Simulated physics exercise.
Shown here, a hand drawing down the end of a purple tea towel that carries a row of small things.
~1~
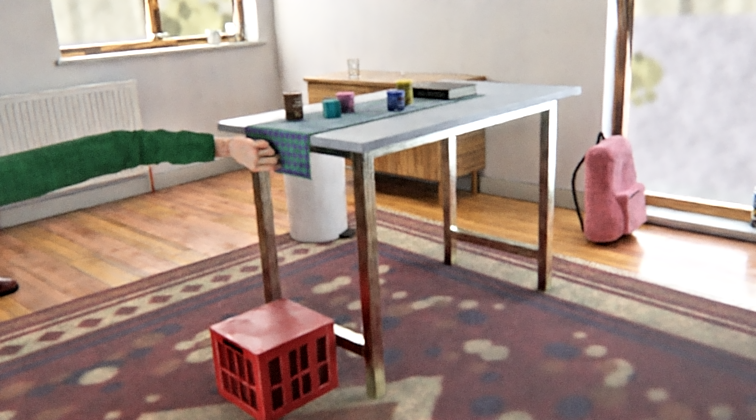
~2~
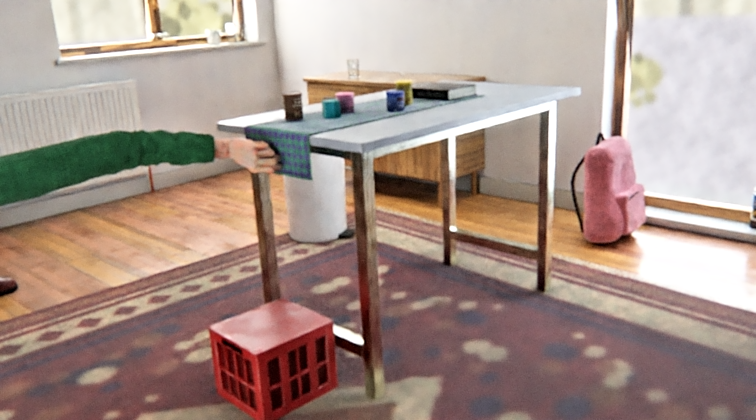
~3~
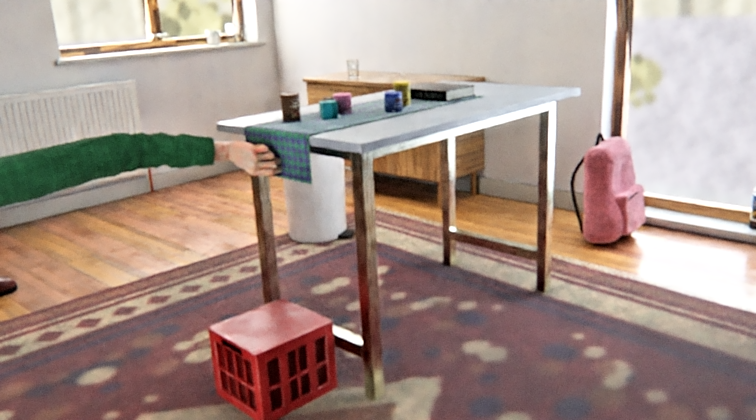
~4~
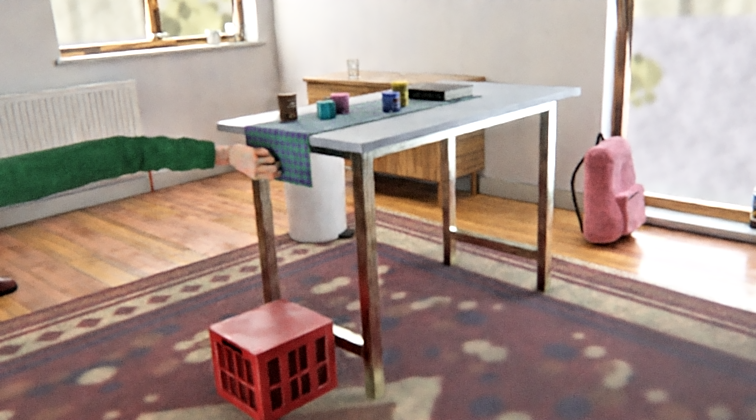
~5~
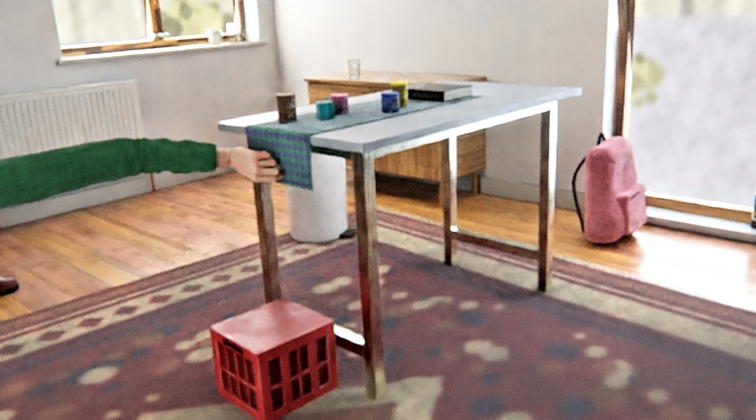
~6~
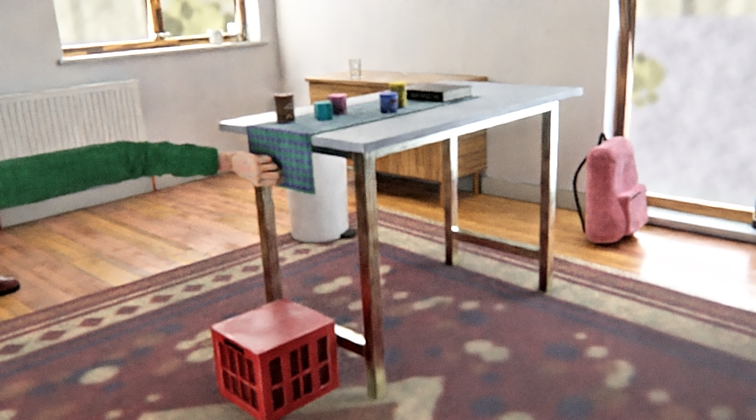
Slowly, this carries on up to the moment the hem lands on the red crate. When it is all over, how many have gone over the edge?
By the end, four have gone over.
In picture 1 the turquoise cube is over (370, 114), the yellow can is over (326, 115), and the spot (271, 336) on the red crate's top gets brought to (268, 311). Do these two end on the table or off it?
Final state: The turquoise cube is no longer up, the yellow can is no longer up.
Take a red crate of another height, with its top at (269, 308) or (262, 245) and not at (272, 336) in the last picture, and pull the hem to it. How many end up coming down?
Numbers: 3; 1.
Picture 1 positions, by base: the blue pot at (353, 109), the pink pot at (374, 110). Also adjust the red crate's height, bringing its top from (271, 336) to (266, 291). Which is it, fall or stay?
Blue pot: Safe; pink pot: Safe.
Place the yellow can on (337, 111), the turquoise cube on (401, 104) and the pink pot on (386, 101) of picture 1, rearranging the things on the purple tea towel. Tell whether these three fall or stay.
The yellow can falls, the turquoise cube remains up, the pink pot does not fall.
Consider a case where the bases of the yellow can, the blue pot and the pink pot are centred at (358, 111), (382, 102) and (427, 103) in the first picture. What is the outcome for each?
Fate of the yellow can: It goes; fate of the blue pot: It stays; fate of the pink pot: It stays.
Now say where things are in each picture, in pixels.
In the first frame, hem (312, 180); brown can (292, 93); turquoise cube (331, 100); pink pot (345, 93); blue pot (395, 91); yellow can (404, 81); top of the crate (271, 336).
In the second frame, hem (313, 180); brown can (292, 93).
In the third frame, hem (312, 184); turquoise cube (328, 101).
In the fourth frame, hem (313, 187); pink pot (340, 94); top of the crate (270, 337).
In the fifth frame, hem (313, 191); blue pot (390, 93).
In the sixth frame, hem (315, 194); brown can (284, 94); turquoise cube (323, 102); pink pot (337, 95); blue pot (388, 93); yellow can (398, 82).
Soon after, hem near (286, 263); brown can and turquoise cube gone.
Then, hem near (289, 304); brown can, turquoise cube and pink pot gone.
At rest, hem on the crate; brown can, turquoise cube, pink pot and blue pot gone. It carries off four.
